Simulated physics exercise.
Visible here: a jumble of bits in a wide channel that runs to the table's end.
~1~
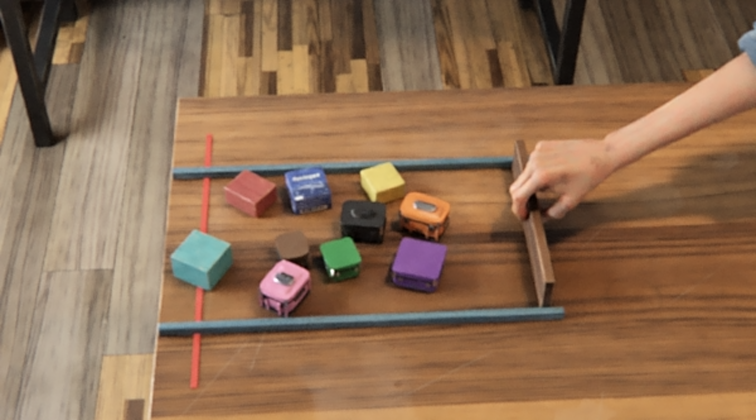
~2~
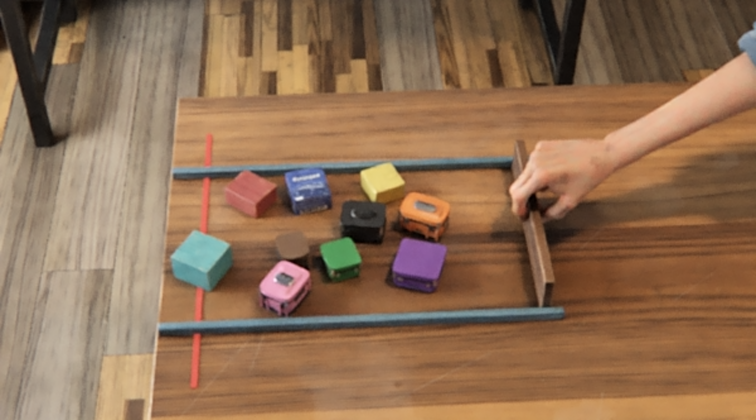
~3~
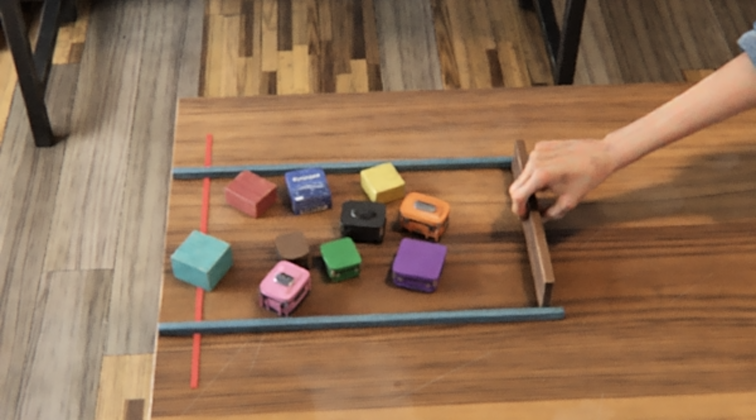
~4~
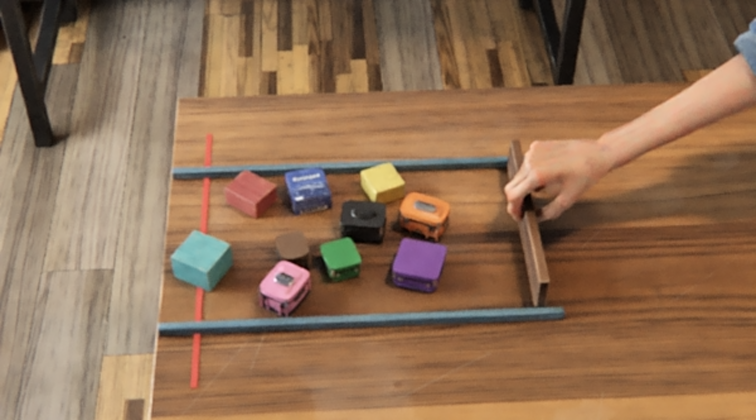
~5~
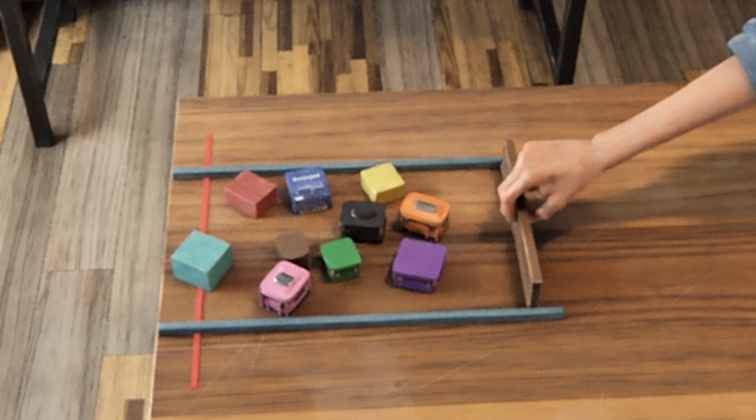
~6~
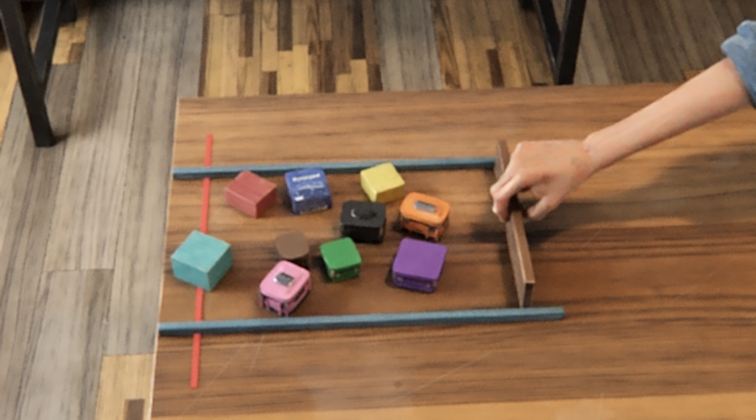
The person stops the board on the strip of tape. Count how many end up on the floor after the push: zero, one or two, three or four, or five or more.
Five or more.
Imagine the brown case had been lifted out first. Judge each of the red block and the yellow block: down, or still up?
Well, the red block goes off the edge while the yellow block is still there.
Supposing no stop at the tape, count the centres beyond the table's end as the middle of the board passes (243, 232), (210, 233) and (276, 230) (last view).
Counts per position: 3 / 7 / 1.
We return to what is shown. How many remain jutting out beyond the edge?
Looks like 2 of them.
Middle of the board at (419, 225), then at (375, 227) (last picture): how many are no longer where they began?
At the first place 3, at the second 6.
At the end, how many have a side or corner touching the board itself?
Tally at the end: 3.
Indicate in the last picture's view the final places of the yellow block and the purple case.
The yellow block at (189, 188), the purple case at (177, 279).
Soon after, none off yet; turquoise block at rest near (202, 260); red block at rest near (251, 194); pink case at rest near (285, 289).
In the end, the number that fall off is five or more; gone, black case, green case, blue box, brown case, pink case, red block and turquoise block.
